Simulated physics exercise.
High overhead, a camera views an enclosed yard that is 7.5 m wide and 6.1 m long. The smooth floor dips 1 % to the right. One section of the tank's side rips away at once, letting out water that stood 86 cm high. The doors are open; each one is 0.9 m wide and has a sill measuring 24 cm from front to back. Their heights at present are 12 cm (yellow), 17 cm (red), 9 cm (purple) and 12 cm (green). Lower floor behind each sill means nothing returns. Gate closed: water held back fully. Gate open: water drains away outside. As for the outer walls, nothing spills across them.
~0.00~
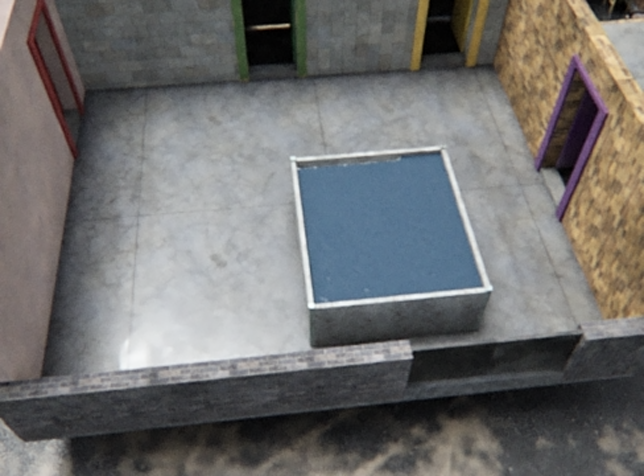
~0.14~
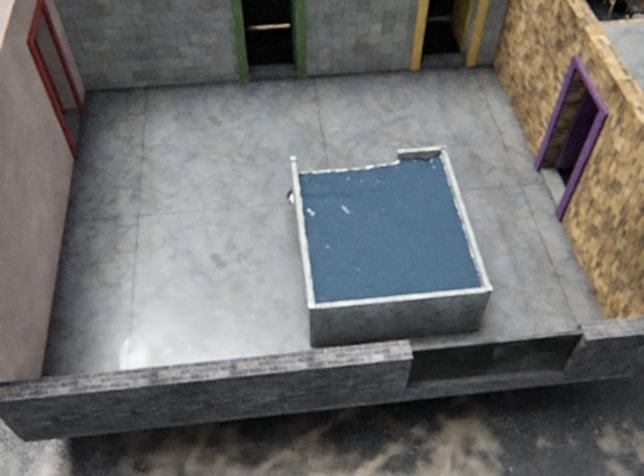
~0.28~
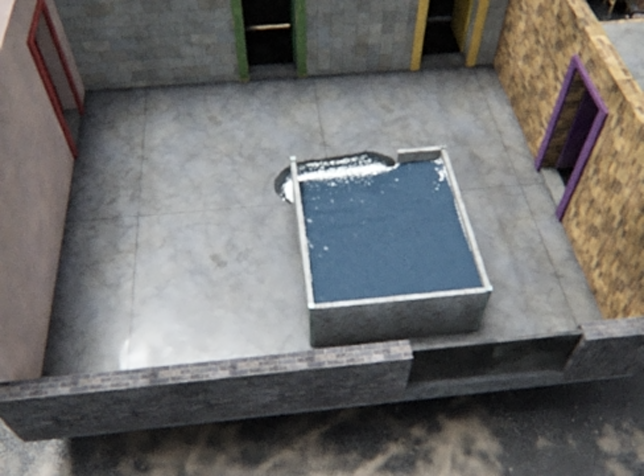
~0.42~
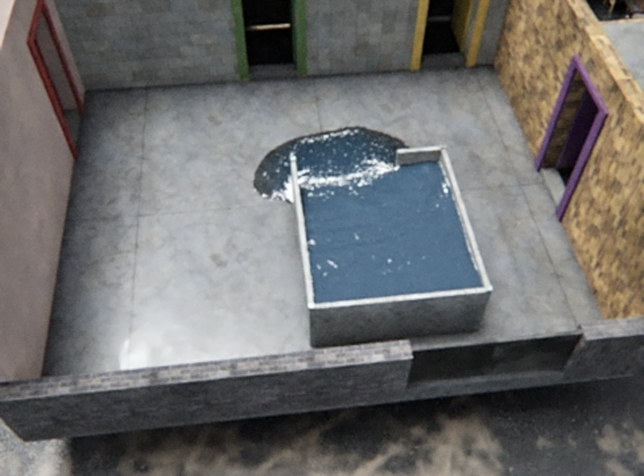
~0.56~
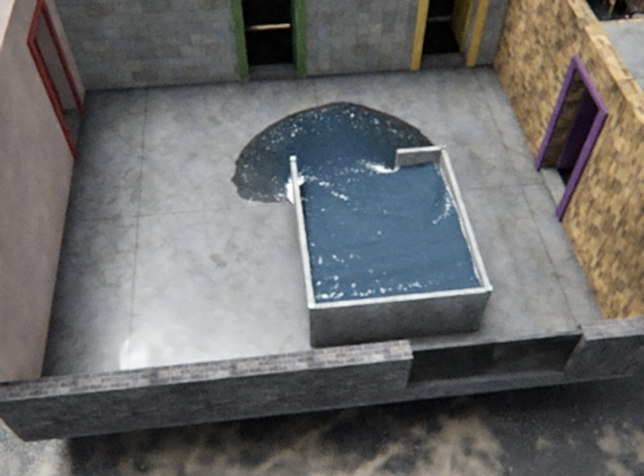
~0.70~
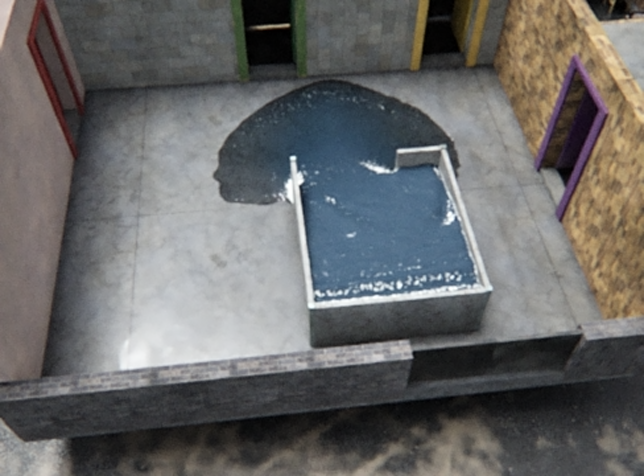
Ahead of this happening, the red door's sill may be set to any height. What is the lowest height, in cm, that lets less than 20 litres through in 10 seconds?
About 21 cm.
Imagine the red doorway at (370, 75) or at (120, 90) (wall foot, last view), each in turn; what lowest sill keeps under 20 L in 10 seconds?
You'd want about 33 cm there first, then about 24 cm.
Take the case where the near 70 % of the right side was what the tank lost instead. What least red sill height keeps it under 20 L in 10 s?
Then it needs around 10.0 cm.
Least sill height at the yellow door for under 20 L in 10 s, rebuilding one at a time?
For the yellow door, about 19 cm.
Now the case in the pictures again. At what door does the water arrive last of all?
Last in order comes the purple door.
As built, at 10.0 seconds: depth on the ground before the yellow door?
11.5 cm.
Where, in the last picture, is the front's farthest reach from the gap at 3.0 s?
The tip of the flood lies near (85, 95).
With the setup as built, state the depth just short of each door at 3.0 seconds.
Centimetres: Yellow = 16, red = 24, purple = 1, green = 31.
After 1.4 s water covers 35 % of the floor, deepest (44 cm) near (324, 190); it has not reached the red door.
After 3.0 s water covers 45 % of the floor, deepest (40 cm) near (489, 69); 24 cm at the red door, 2 litres in over its 17 cm sill.
After 10.0 s water covers 100 % of the floor, deepest (22 cm) near (610, 351); 6 cm at the red door, 41 litres in over its 17 cm sill.
At the red door as built, the water arrived by 2.6 s and peaked near 26 cm at 3.4 s.
With a sill of 17 cm, 41 litres would have come in within the 10 s; with 23 cm, 12 litres. So under 20 litres takes about 21 cm.
